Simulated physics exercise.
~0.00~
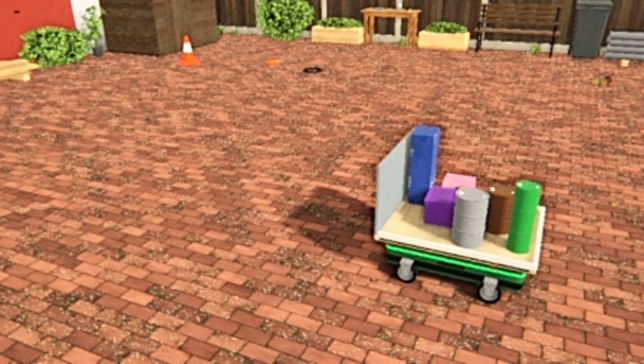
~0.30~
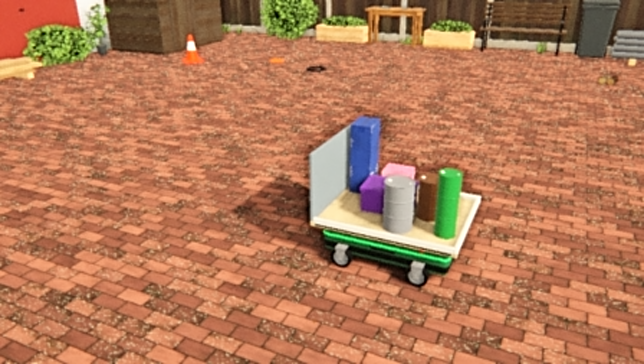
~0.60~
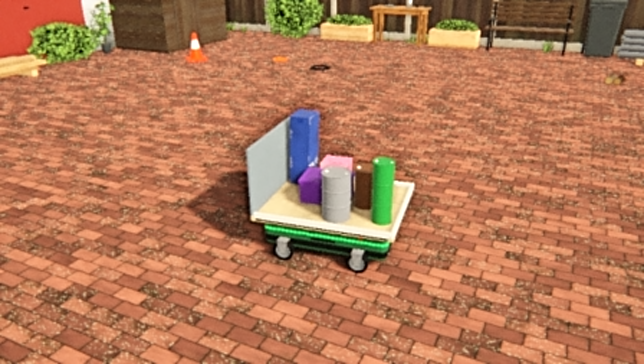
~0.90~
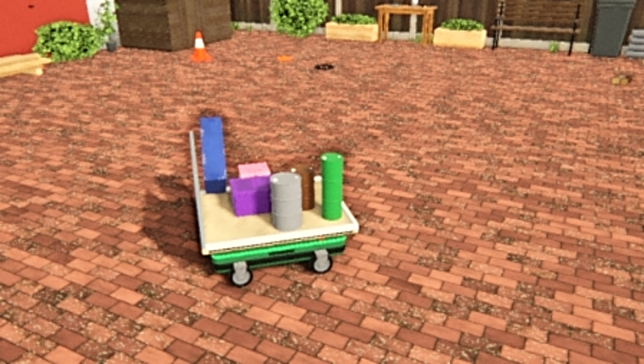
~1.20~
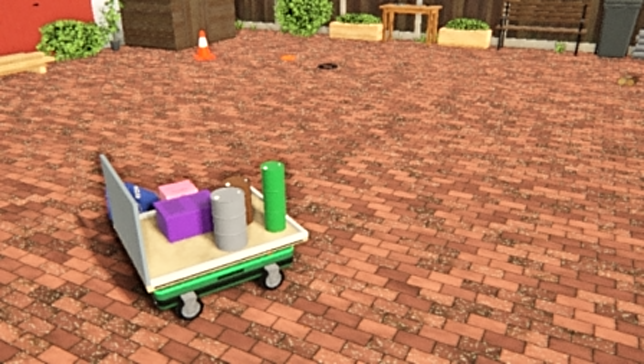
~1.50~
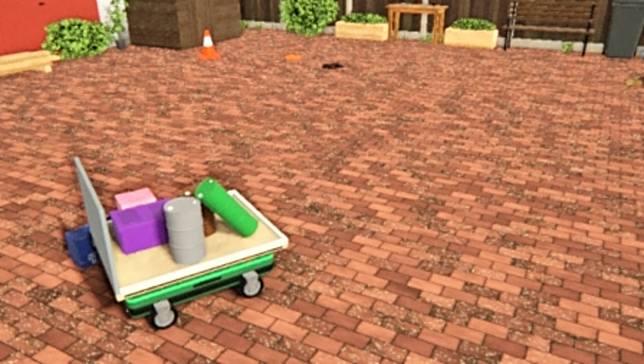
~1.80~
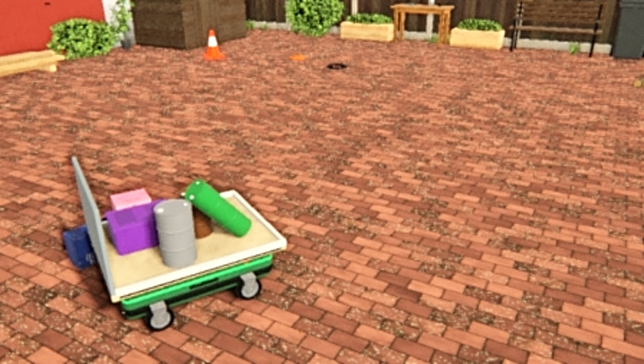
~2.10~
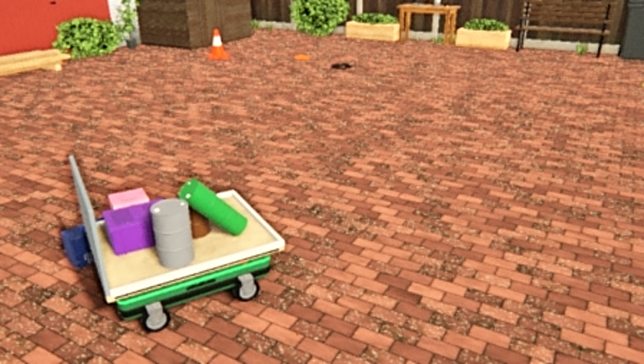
A flat cart loaded with boxes and canisters rolled left across a brick yard, turning as it went, until the tall blue box tumbled over the front board onto the ground; the green canister then tipped over and lay leaning on the stopped cart.
